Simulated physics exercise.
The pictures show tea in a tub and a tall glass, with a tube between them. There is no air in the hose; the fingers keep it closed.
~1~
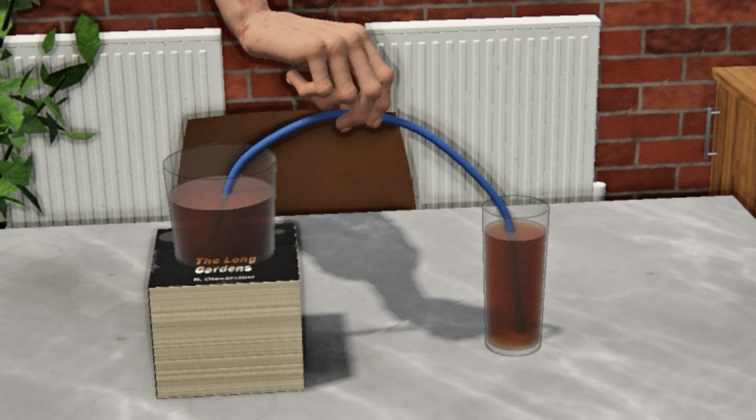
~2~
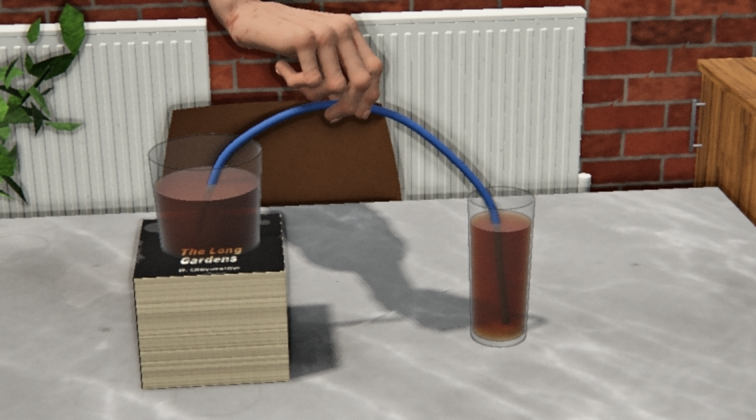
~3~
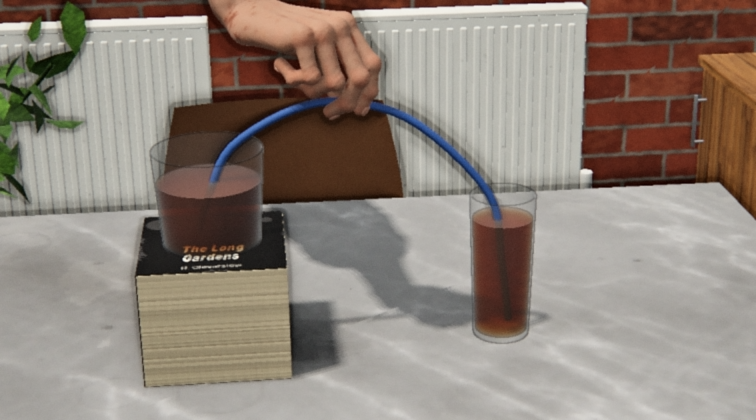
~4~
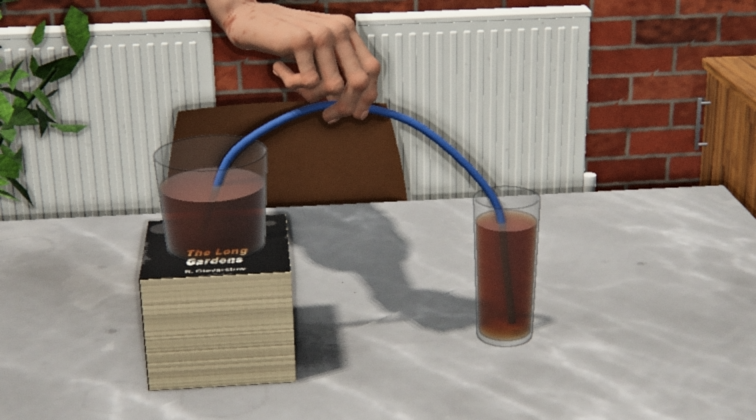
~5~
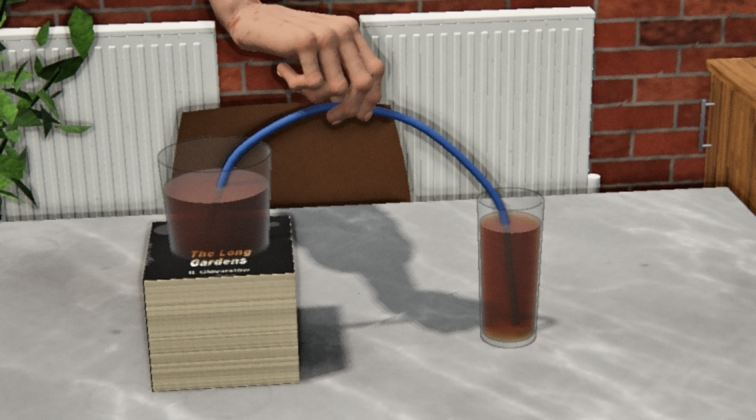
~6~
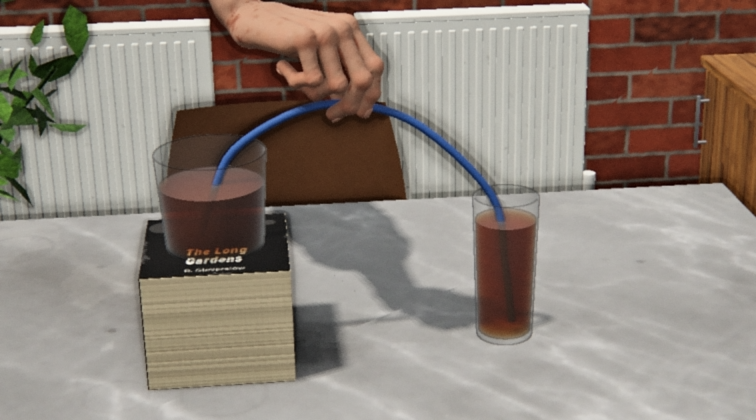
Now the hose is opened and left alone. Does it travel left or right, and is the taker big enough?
Flow is towards the right one, and the taker runs over.
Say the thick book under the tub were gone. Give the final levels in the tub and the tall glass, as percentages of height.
About 80 and 50 per cent.
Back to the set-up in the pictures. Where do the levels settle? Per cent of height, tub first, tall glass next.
In turn 35 and 100 per cent.
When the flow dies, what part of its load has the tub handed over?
Near 50 in a hundred.
Next, the tub is about half full; the tall glass is full to the brim.
After that, the tub is about a third full; the tall glass is full to the brim; the lower one has run over.
Finally, the tub is about a third full; the tall glass is full to the brim; the lower one has run over; the two surfaces are level.
